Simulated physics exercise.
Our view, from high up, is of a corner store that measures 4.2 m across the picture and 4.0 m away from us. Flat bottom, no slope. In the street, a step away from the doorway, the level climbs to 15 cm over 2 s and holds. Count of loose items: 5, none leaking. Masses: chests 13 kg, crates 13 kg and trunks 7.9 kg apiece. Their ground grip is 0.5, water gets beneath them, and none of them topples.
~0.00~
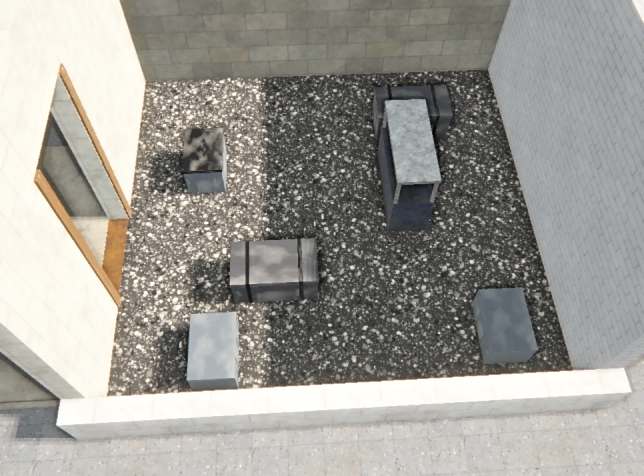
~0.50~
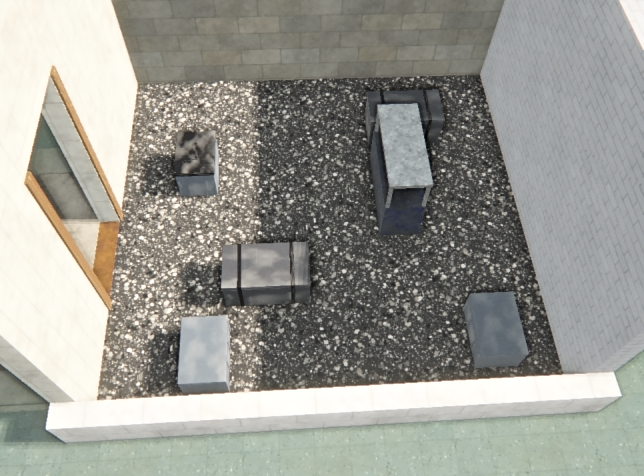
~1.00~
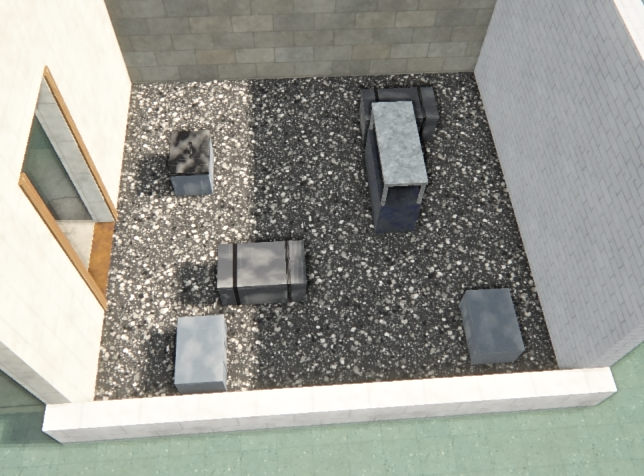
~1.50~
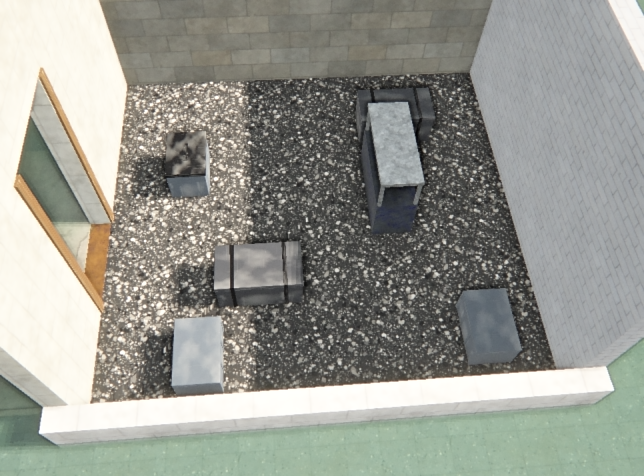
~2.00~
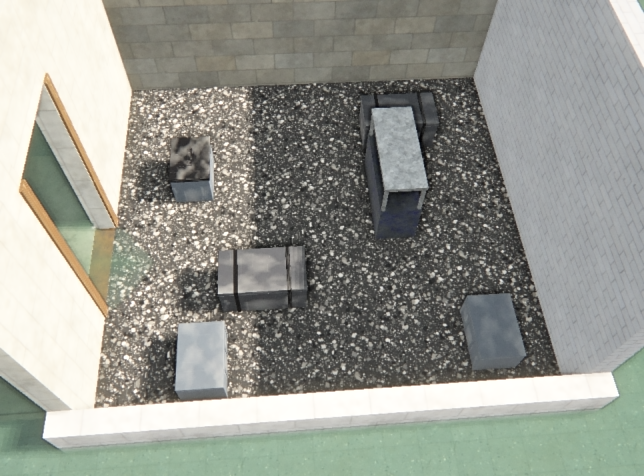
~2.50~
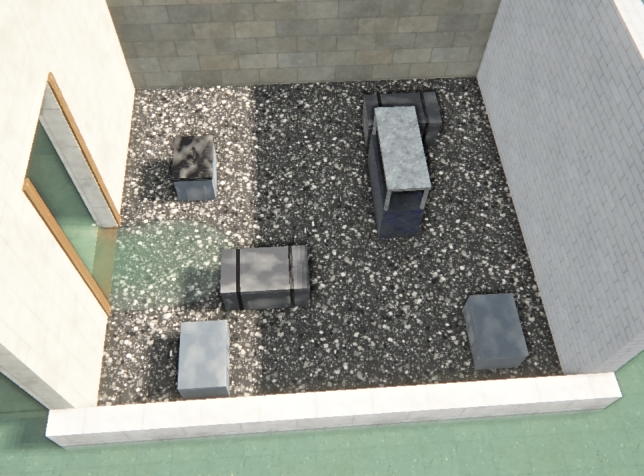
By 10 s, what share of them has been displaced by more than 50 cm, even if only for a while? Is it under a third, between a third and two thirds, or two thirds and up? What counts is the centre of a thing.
It is under a third.
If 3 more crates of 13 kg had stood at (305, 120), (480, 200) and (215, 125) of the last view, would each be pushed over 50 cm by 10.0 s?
For each in turn I get a smaller distance, a smaller distance and a smaller distance.
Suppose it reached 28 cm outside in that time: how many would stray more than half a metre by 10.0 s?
Then it comes to 5.
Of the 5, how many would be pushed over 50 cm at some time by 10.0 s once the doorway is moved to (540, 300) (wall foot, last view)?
Then 3 of them would.
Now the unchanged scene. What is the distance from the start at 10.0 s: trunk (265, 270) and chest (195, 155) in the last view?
In turn: 150 cm, 0 cm.
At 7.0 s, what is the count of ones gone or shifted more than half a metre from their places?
By that time the total stands at 1.
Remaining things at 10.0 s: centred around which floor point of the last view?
Near (342, 263).
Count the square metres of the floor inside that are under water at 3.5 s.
4.5 m2.
After 3.5 s 0 of 5 are over 50 cm from their spots; 0 afloat.
After 4.5 s 1 of 5 are over 50 cm from their spots; 0 afloat.
After 7.0 s 1 of 5 are over 50 cm from their spots; 1 afloat.
After 10.0 s 1 of 5 are over 50 cm from their spots, and 1 have been at some point; 3 afloat.
